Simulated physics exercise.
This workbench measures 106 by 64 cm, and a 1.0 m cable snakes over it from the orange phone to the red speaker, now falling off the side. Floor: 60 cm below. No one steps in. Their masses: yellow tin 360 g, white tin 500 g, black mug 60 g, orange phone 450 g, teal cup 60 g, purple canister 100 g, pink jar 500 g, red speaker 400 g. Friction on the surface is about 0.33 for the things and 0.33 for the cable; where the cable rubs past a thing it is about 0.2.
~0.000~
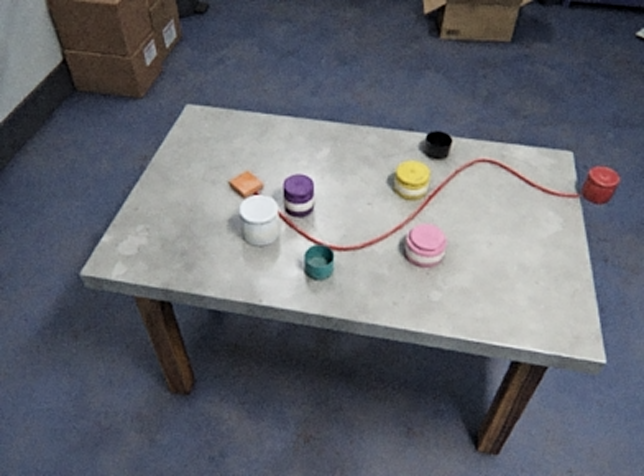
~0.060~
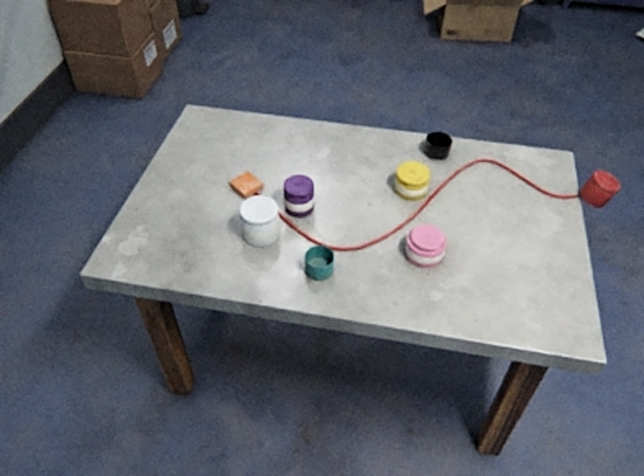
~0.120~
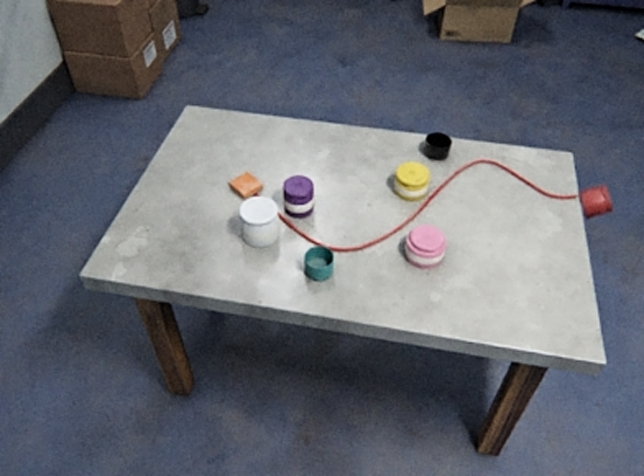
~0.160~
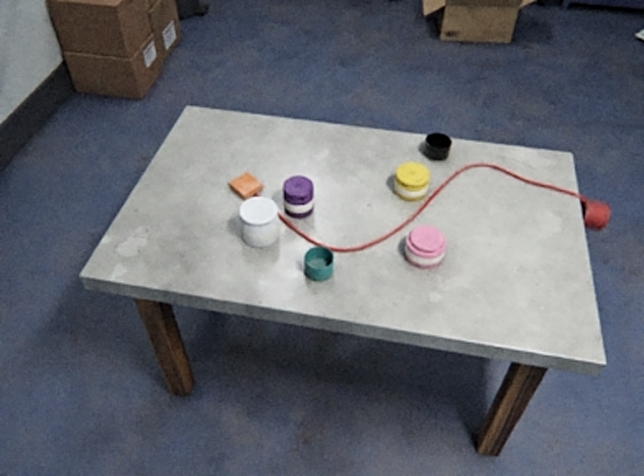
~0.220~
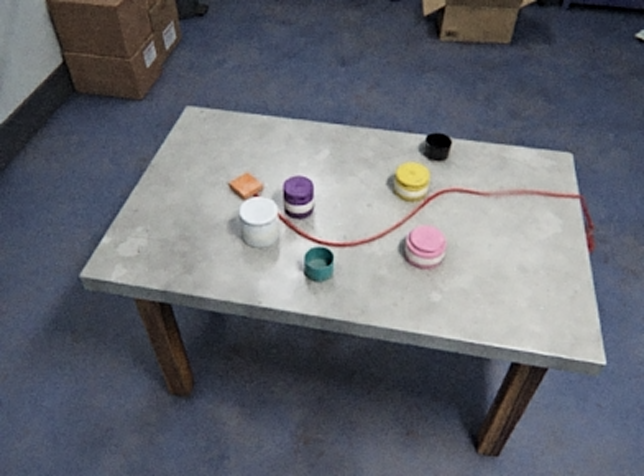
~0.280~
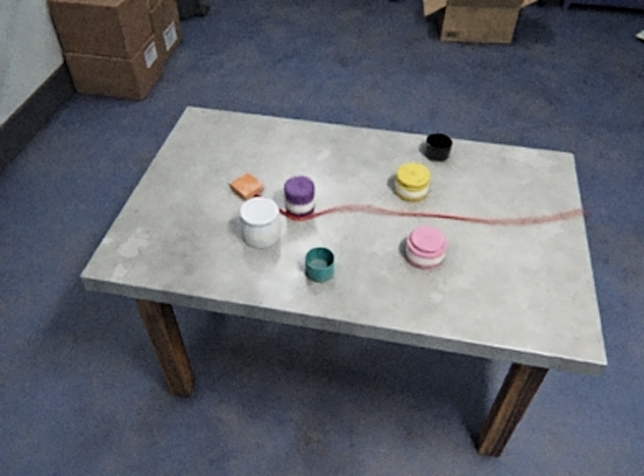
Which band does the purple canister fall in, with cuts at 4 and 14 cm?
The purple canister lands in the high band.
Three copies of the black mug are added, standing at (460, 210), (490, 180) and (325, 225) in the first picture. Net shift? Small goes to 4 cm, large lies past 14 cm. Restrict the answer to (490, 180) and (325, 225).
Taking them in turn, the first shows a lot of movement and the second shows a lot of movement.
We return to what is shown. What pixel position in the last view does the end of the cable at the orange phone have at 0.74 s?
Close to (358, 215) in the last picture.
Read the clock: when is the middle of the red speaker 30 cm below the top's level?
Answer: 0.32 s on the clock.
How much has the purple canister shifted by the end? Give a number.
Purple canister: Off the top.
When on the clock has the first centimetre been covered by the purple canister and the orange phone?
Approx. times - purple canister: 0.30 s, orange phone: 0.34 s.
At 0.5 s, the cable's tail end at (309, 192); purple canister 29 cm off its start, orange phone 14 cm off its start, red speaker over the edge.
At 0.7 s, the cable's tail end at (358, 215); purple canister over the edge, orange phone 25 cm off its start, red speaker over the edge.
At 1.0 s, the cable's tail end at (381, 221); purple canister over the edge, orange phone 32 cm off its start at (376, 207), red speaker over the edge.
At 1.2 s, the cable's tail end at (381, 221); purple canister over the edge, orange phone 32 cm off its start, red speaker over the edge.
At 2.4 s, the cable's tail end at (381, 221); purple canister over the edge, orange phone 32 cm off its start at (376, 207), red speaker over the edge.
